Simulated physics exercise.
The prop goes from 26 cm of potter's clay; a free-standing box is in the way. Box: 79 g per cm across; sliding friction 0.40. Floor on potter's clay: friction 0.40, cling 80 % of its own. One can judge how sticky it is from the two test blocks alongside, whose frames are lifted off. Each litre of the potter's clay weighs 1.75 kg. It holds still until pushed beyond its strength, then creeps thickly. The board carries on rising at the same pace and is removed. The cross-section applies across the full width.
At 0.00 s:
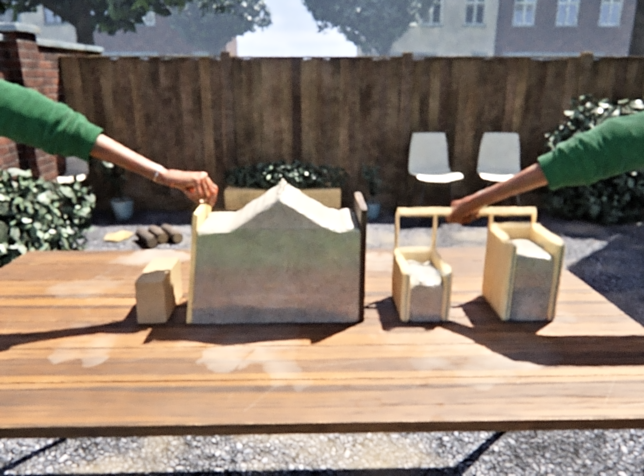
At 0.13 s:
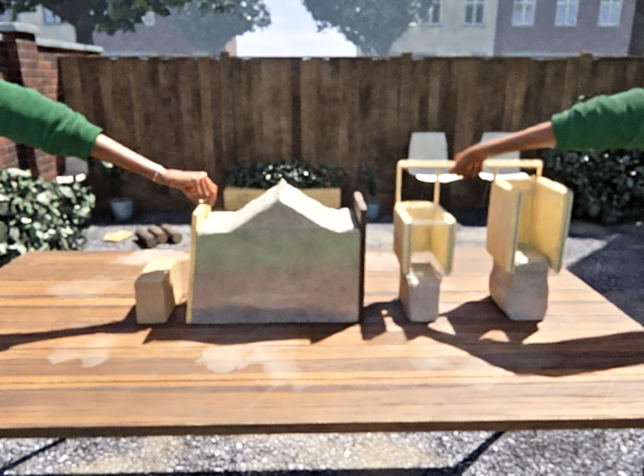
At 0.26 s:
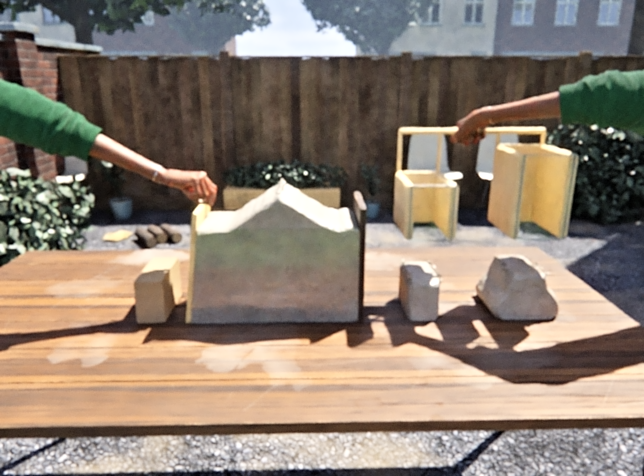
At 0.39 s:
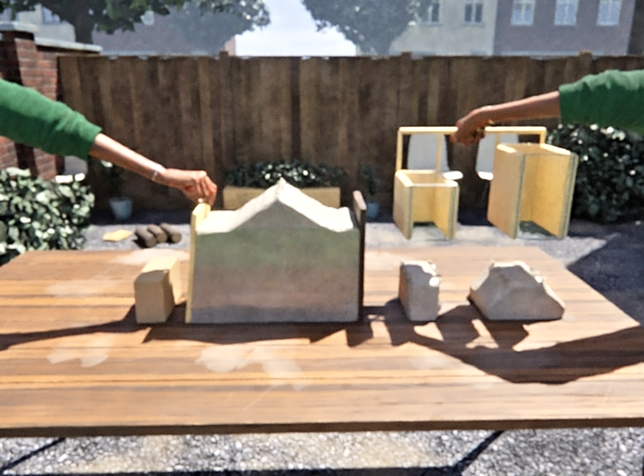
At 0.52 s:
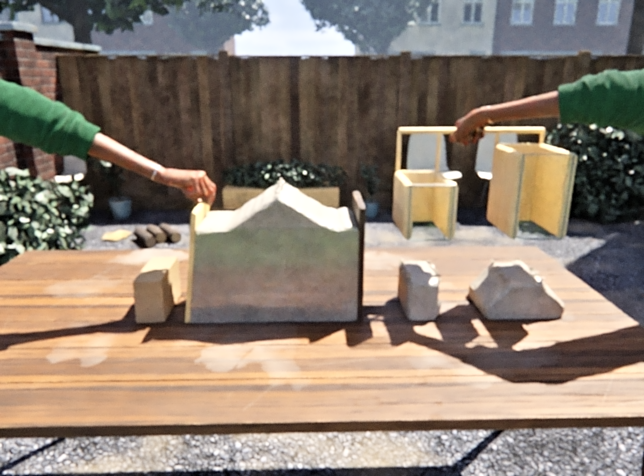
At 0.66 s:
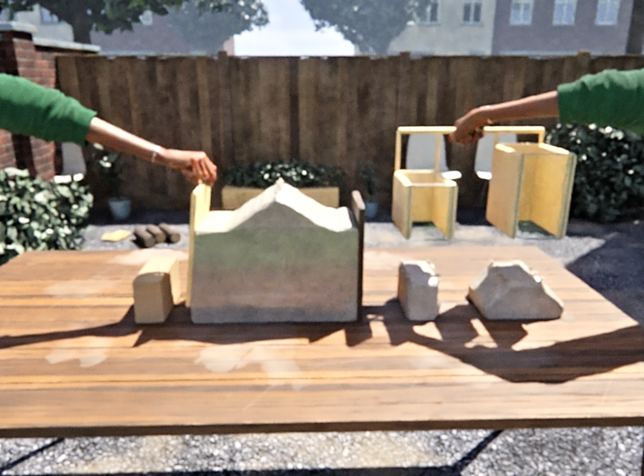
A broad grey clay mass with a central peak stands between upright boards on a brown wooden table, seen from the front in a sunny yard with a dark fence. A small tan box sits left, and two pale yellow handled casings hold clay blocks right. A green-sleeved arm lifts both casings, the right block slumps lower, then the left hand shifts its board slightly.
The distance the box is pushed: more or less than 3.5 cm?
Count on something larger than 3.5 cm.
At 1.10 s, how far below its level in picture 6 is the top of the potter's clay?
Roughly 5.5 centimetres, give or take.
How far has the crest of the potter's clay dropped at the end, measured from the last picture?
By my estimate, near 8.0 cm.
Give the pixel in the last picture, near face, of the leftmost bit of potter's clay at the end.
You'll find it somewhere near (88, 319) on the near face.
After 0.86 s, the box has not moved.
After 1.10 s, the box has been pushed 3.6 cm.
After 1.35 s, the box has been pushed 15 cm.
After 1.59 s, the box has been pushed 20 cm.
After 1.71 s, the box has been pushed 20 cm.
